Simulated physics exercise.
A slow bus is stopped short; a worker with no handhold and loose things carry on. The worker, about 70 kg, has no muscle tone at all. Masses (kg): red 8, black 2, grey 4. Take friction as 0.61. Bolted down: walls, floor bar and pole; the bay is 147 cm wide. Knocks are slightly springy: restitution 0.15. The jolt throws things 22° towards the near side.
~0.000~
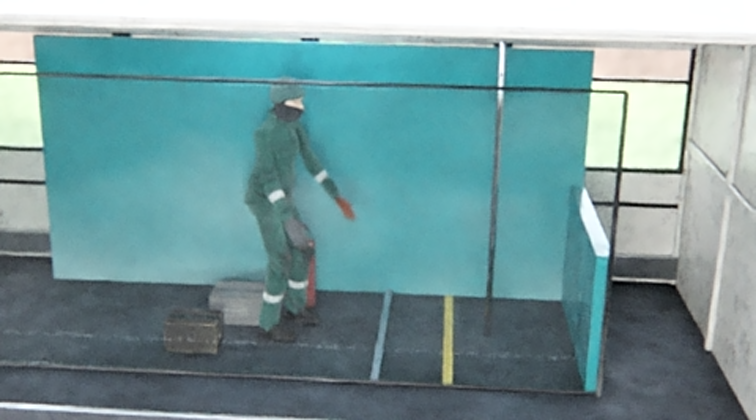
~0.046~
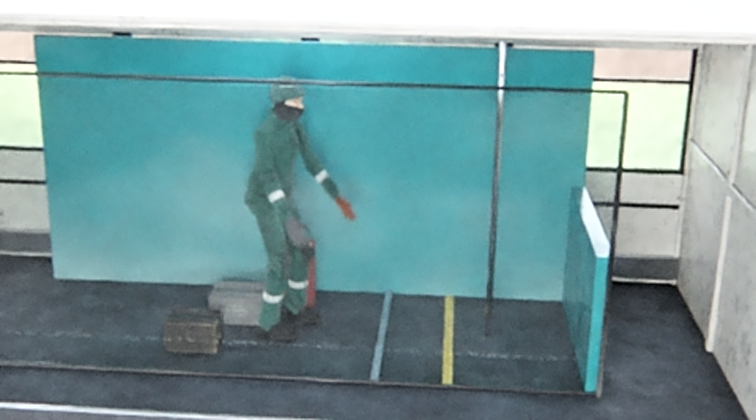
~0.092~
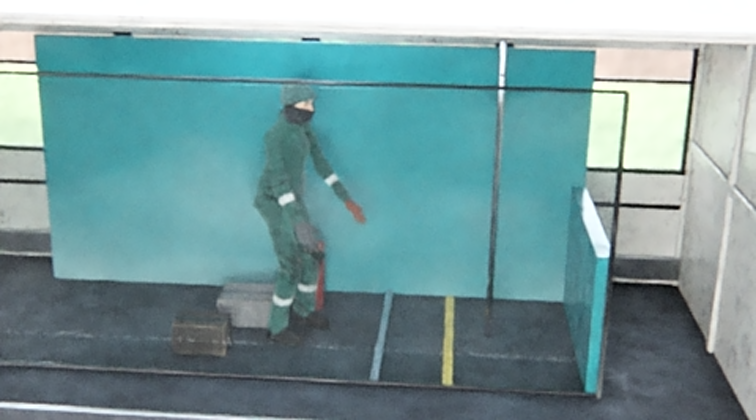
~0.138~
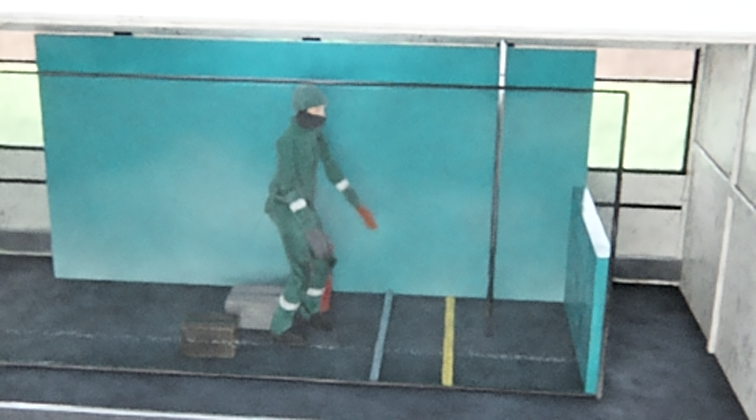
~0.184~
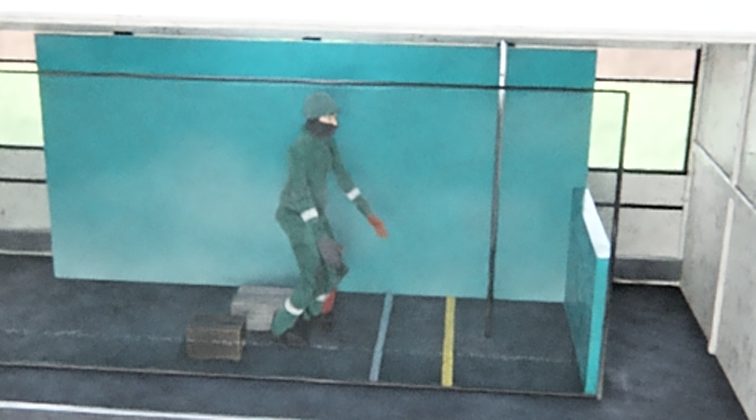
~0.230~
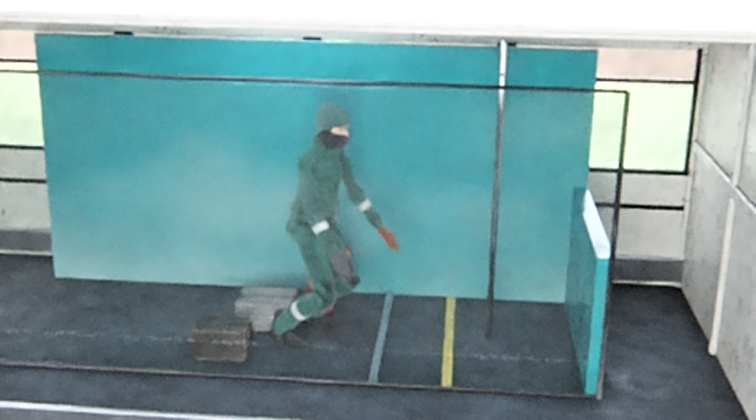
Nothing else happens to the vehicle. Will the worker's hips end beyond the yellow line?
The worker's hips stop short of the yellow line.
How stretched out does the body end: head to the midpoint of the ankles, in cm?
Some 100 cm apart.
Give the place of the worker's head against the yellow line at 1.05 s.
About 5 cm past it.
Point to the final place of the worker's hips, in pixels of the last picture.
Around (431, 293).
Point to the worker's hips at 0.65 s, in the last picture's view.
Around (366, 279).
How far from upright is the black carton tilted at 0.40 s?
Roughly 0°.
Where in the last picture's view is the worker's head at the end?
At about (451, 348).
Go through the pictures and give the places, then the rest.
The first frame shows worker's hips (272, 197), worker's head (283, 108), yellow line (448, 377).
The second frame shows worker's hips (272, 197), worker's head (283, 108).
The third frame shows worker's hips (281, 200), worker's head (293, 111).
The fourth frame shows worker's hips (292, 205), worker's head (305, 116).
The fifth frame shows worker's hips (303, 213), worker's head (316, 124).
The sixth frame shows worker's hips (314, 224), worker's head (328, 136), yellow line (447, 380). Everything loose set off at about 1.9 m/s.
After 0.40 s the worker's hips are 65 cm short of the yellow line, near (353, 283) in the last picture's view.
After 0.65 s the worker's hips are 56 cm short of the yellow line, near (366, 279) in the last picture's view; the worker's head 6 cm short of the yellow line.
After 1.05 s the worker's hips are 33 cm short of the yellow line, near (401, 284) in the last picture's view; the worker's head 6 cm past the yellow line.
After 3.3 s, black carton stops short of the yellow line; grey carton stops short of the yellow line; worker's hips stop short of the yellow line.
